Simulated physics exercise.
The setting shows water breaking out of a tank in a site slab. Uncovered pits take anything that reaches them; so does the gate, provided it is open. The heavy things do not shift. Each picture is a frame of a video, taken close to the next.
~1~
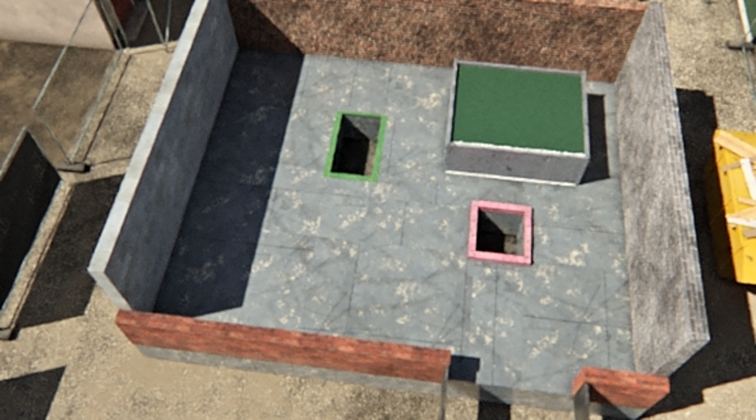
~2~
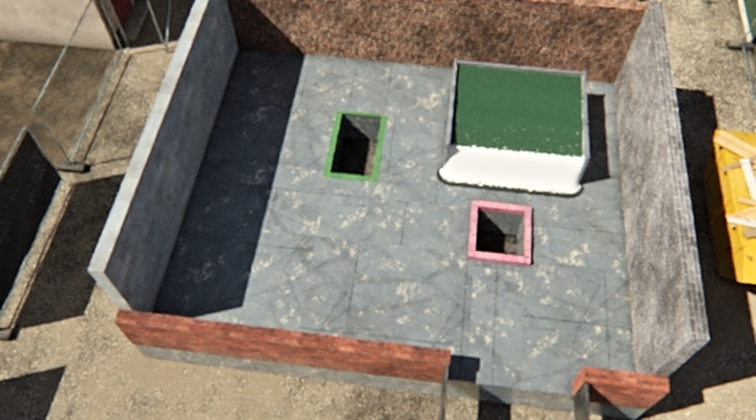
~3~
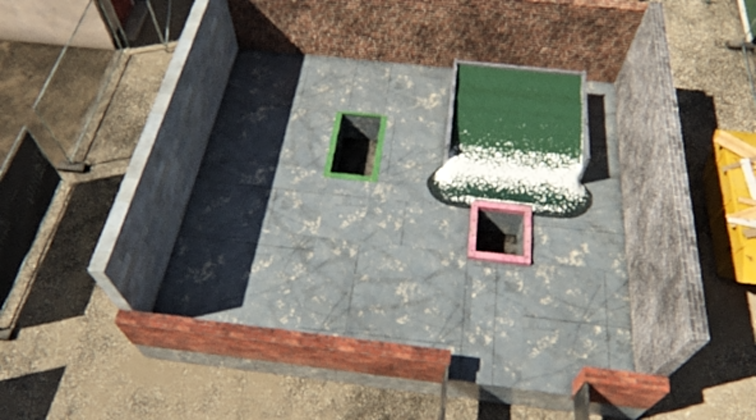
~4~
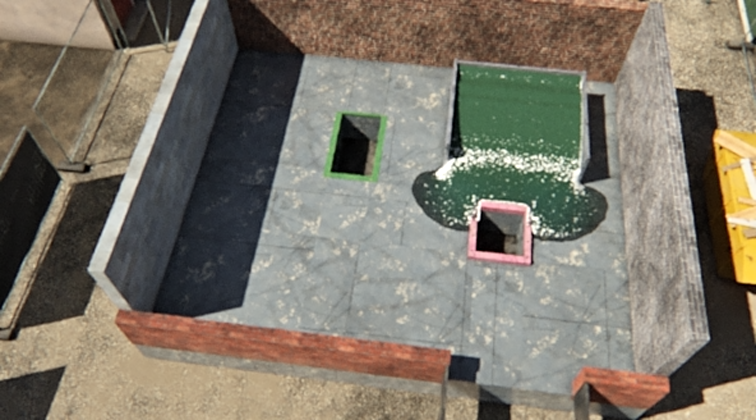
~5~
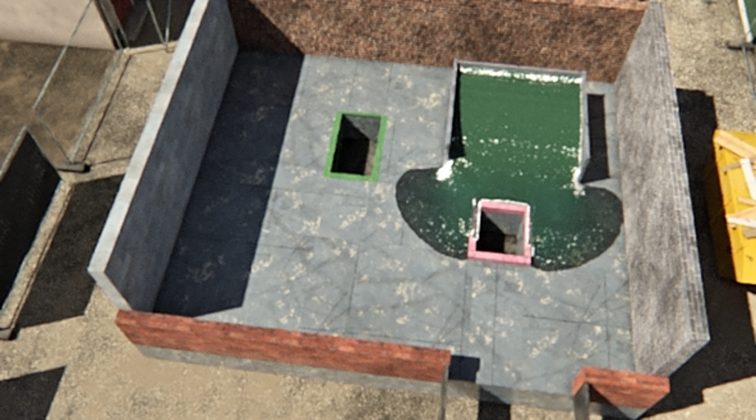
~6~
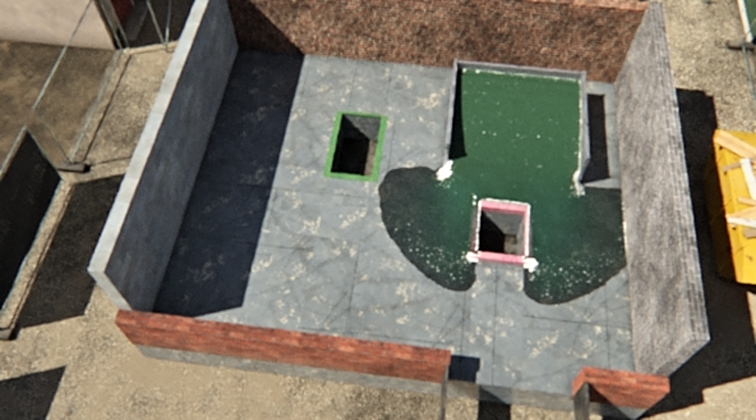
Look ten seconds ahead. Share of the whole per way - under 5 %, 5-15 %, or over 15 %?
Gate over 15 %, green pit under 5 %, pink pit over 15 %.
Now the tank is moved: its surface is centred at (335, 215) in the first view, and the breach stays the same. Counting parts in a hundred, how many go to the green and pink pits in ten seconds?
I'd guess green takes near 4 % and pink near 0 %.
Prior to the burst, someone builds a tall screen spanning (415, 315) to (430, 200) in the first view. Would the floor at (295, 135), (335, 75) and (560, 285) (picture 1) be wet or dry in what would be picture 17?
In the order you listed them: Unsoaked, unsoaked, soaked.
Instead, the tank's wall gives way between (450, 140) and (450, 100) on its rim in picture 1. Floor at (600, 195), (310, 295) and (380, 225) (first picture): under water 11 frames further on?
Going point by point: Left unwetted, waterlogged, waterlogged.
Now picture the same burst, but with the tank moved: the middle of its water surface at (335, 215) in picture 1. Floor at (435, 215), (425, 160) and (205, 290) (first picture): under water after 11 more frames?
Checking the three spots, I get high and dry, high and dry, swamped.
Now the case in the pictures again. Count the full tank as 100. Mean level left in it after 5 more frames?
Estimate: Around 48 per cent.
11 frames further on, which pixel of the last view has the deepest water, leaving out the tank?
Deepest spot: Around (630, 388).
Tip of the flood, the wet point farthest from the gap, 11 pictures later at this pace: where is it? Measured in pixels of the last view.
Point: (238, 339) in the last picture's pixels.
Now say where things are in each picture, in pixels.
In the first frame, the water tank at (518, 110) is whole and still.
In the second frame, water pours out at (512, 168) and has run to (440, 174).
In the third frame, the front is at (433, 186), out from the gap at (512, 169).
In the fourth frame, water pours out at (512, 170) and has run to (417, 192).
In the fifth frame, water pours out at (512, 170) and has run to (405, 212).
In the sixth frame, the front is at (449, 285), out from the gap at (511, 171).
A moment on, water covers 35 % of the floor; the gate 1 %, the green pit 0 %, the pink pit 11 %.
Next, water covers 40 % of the floor; the gate 4 %, the green pit 0 %, the pink pit 17 %.
Then, water covers 55 % of the floor; the gate 10 %, the green pit 0 %, the pink pit 20 %.
Later, water covers 70 % of the floor; the gate 17 %, the green pit 0 %, the pink pit 21 %.
In the end, water covers 90 % of the floor; the gate 22 %, the green pit 1 %, the pink pit 21 %.
